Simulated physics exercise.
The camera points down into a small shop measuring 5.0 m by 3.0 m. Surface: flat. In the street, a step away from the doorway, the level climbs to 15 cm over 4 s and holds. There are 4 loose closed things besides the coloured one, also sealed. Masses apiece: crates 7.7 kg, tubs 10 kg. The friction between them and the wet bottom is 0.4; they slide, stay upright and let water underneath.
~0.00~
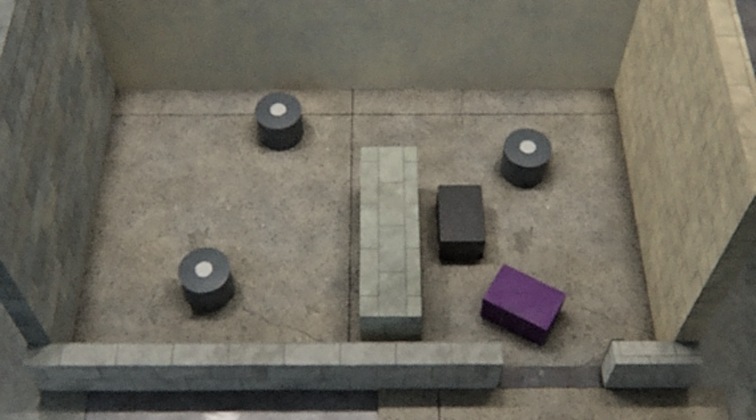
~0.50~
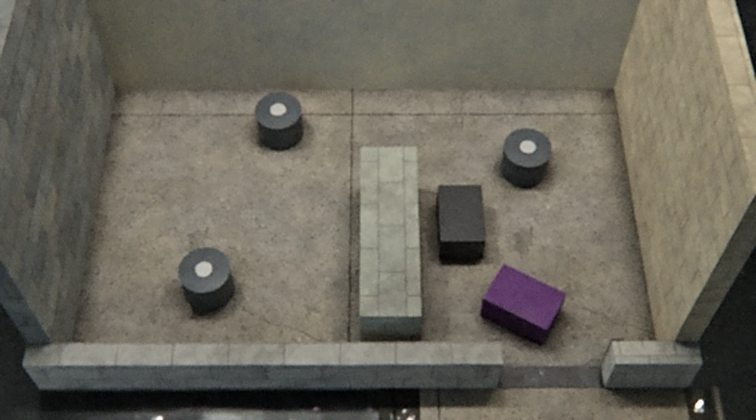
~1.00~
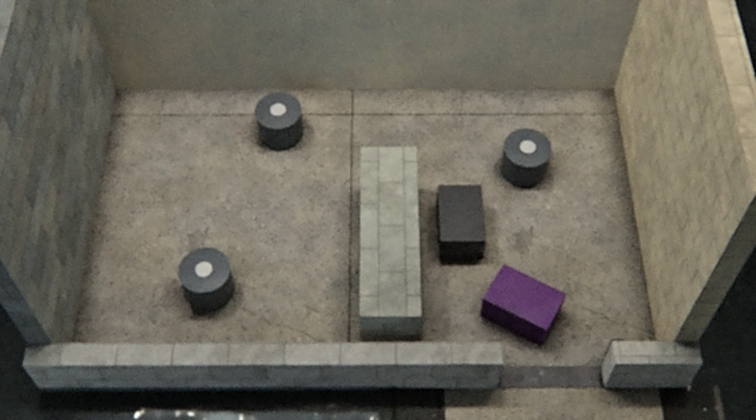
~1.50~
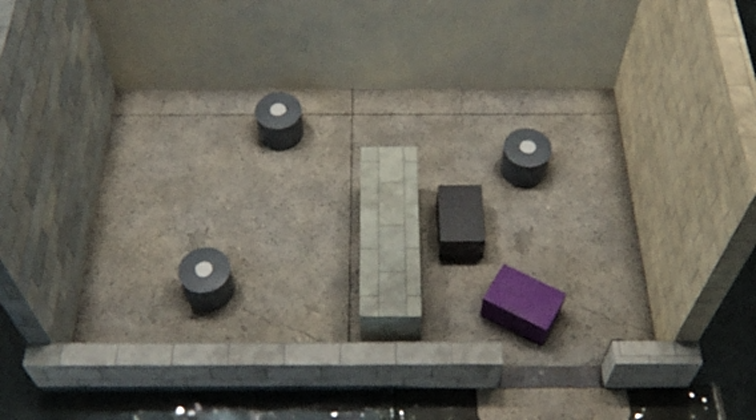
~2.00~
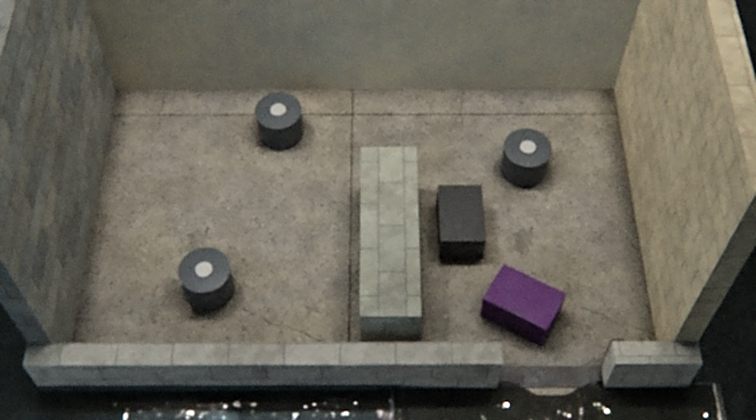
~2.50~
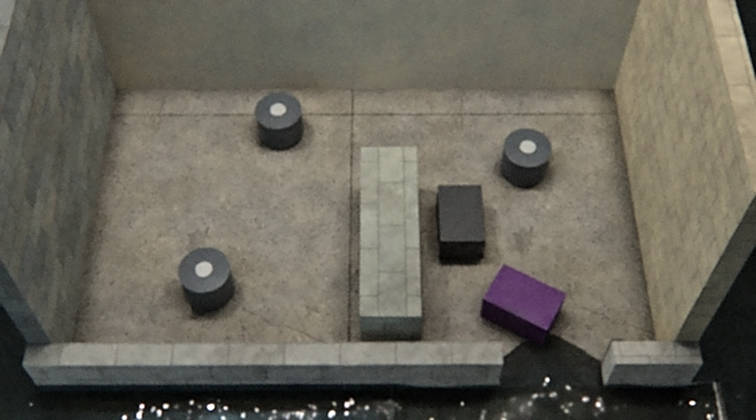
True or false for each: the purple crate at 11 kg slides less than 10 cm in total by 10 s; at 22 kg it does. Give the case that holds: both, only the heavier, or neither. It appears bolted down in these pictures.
The case that holds: Neither.
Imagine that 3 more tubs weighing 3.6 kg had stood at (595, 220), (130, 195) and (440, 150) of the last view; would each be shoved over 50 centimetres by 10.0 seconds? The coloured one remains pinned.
One by one: Too far, not far enough and too far.
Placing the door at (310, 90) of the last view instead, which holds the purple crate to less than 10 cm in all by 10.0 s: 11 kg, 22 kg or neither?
Then the lighter mass works.
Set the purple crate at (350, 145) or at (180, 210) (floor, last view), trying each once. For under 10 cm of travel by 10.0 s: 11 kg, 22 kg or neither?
Well, first only the heavy mass succeeds, and next the light mass is sufficient.
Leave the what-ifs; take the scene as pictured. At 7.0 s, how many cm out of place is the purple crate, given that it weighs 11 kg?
It would be some 140 cm from its spot.
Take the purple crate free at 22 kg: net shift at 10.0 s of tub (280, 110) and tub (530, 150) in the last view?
0 cm, 0 cm.
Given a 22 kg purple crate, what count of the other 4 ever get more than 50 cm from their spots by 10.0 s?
I count 1 of them.
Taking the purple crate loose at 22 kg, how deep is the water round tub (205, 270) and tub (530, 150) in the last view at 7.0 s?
Close to 1 and 3 centimetres.
After 3.5 s the purple crate would be 10 cm from its start with 11 kg and 0 cm from its start with 22 kg; 4 cm of water round it then.
After 4.5 s the purple crate would be 54 cm from its start with 11 kg and 10 cm from its start with 22 kg; 5 cm of water round it then.
After 7.0 s the purple crate would be 133 cm from its start with 11 kg and 53 cm from its start with 22 kg; 5 cm of water round it then.
After 10.0 s the purple crate would be 218 cm from its start with 11 kg and 95 cm from its start with 22 kg; 6 cm of water round it then.
